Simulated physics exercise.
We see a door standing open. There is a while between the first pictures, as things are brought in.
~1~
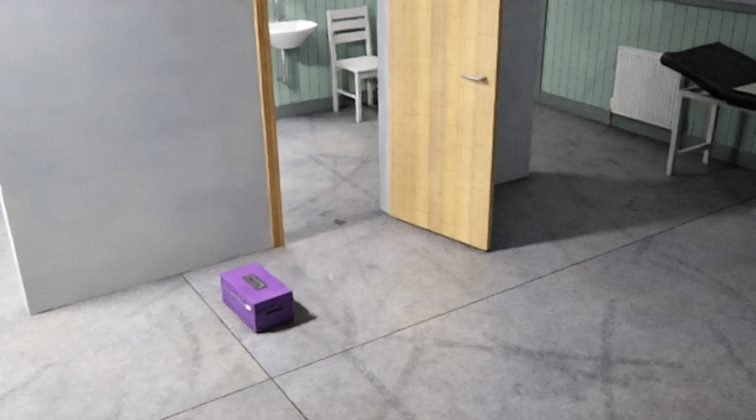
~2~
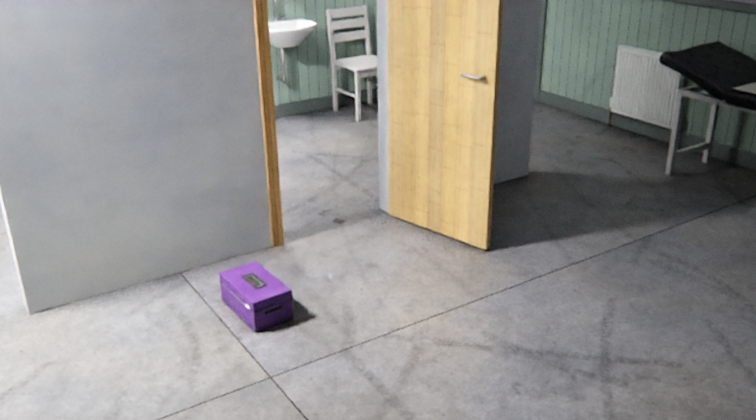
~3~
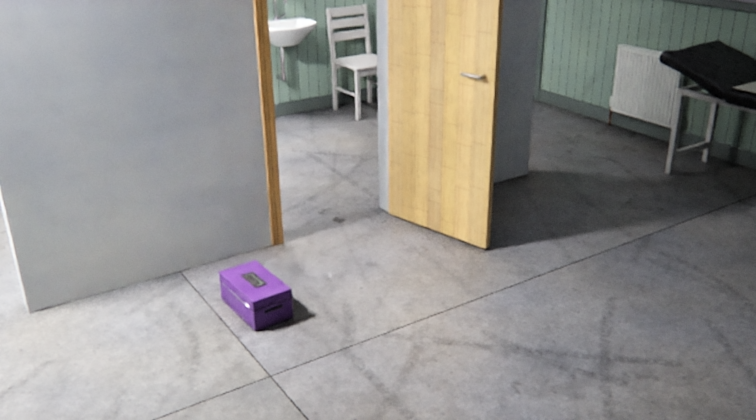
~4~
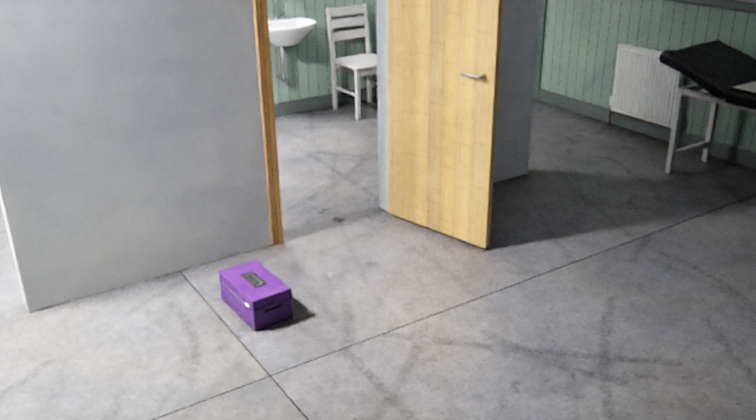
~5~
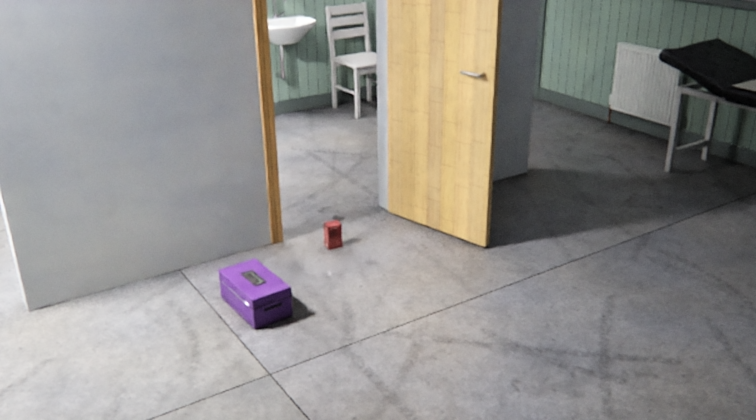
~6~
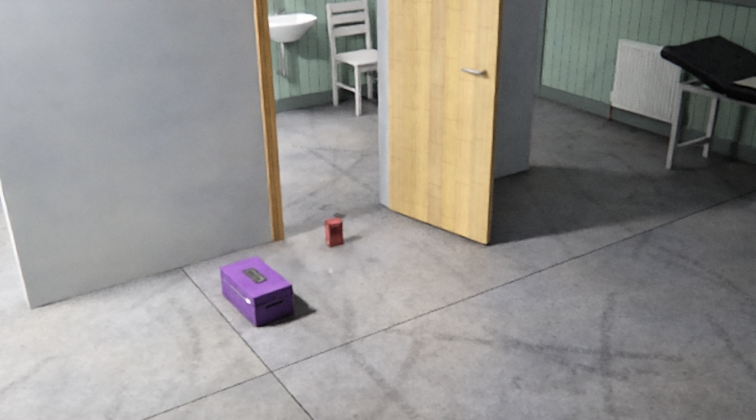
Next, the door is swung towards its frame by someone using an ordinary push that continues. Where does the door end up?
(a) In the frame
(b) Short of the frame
In the frame (a).
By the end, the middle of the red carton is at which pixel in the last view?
End position, last frame: About (291, 214).
Then, 0.80 s past the last view, open by 72°.
Then, 1.50 s past the last view, open by 21°; red carton displaced about its own width near (324, 231).
Then, 1.70 s past the last view, open by 7°; red carton displaced well along near (308, 224).
Then, 1.90 s past the last view, open by 0°; red carton rocked 8° from its first pose near (295, 215).
Finally, open by 0°; down or leaning hard on the floor, red carton; purple toolbox still in place. Final places as the last picture's camera would see them, red carton near (291, 214).
